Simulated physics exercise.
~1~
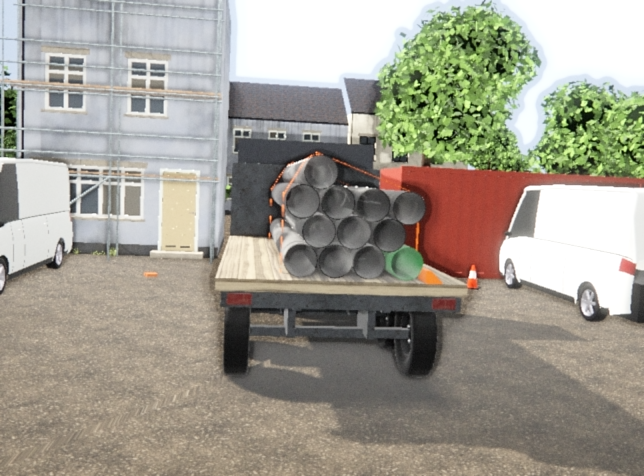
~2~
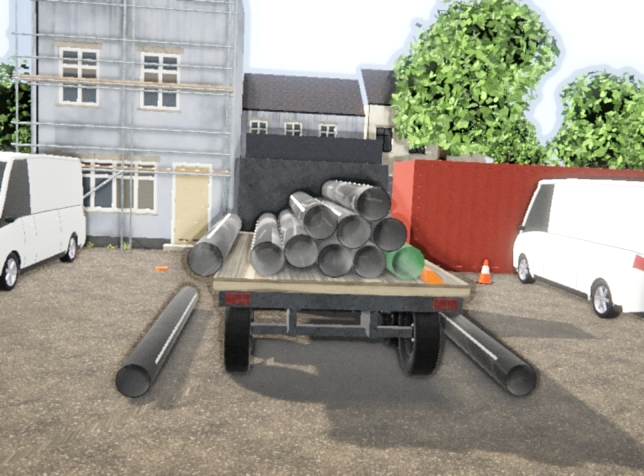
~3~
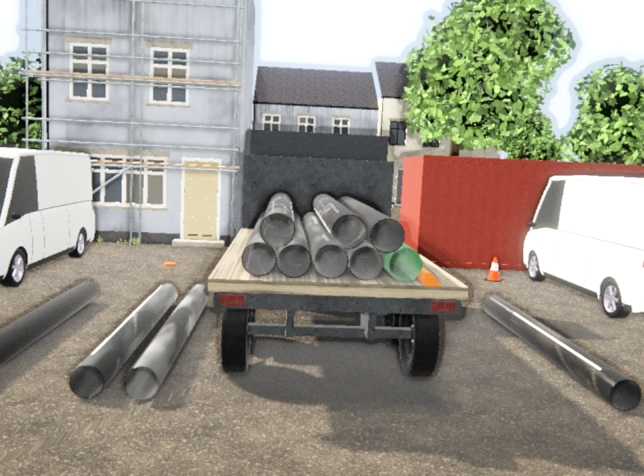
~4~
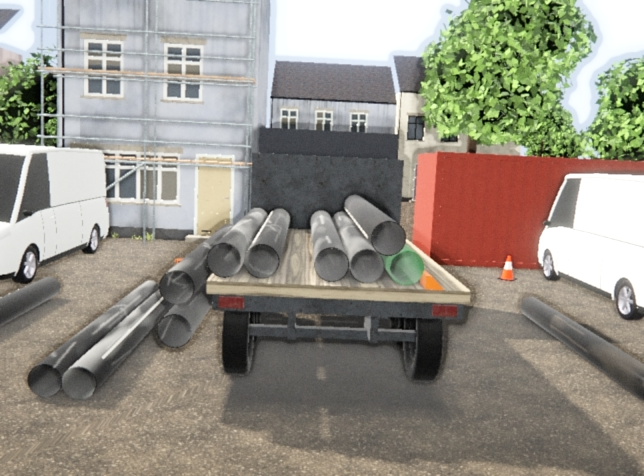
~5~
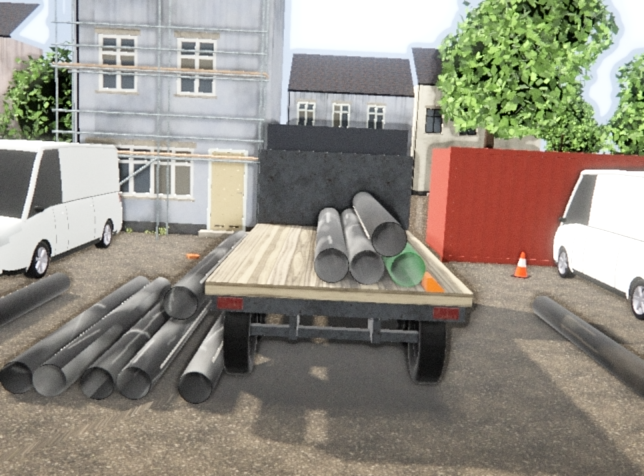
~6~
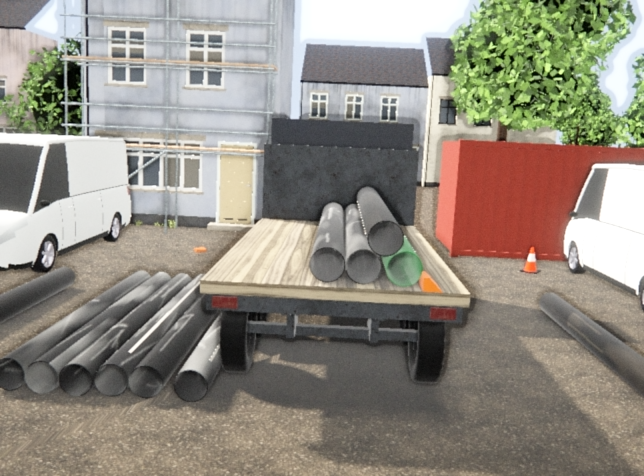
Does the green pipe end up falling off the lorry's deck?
No, the green pipe stays on the deck beside the orange chock, with three grey pipes still aboard.
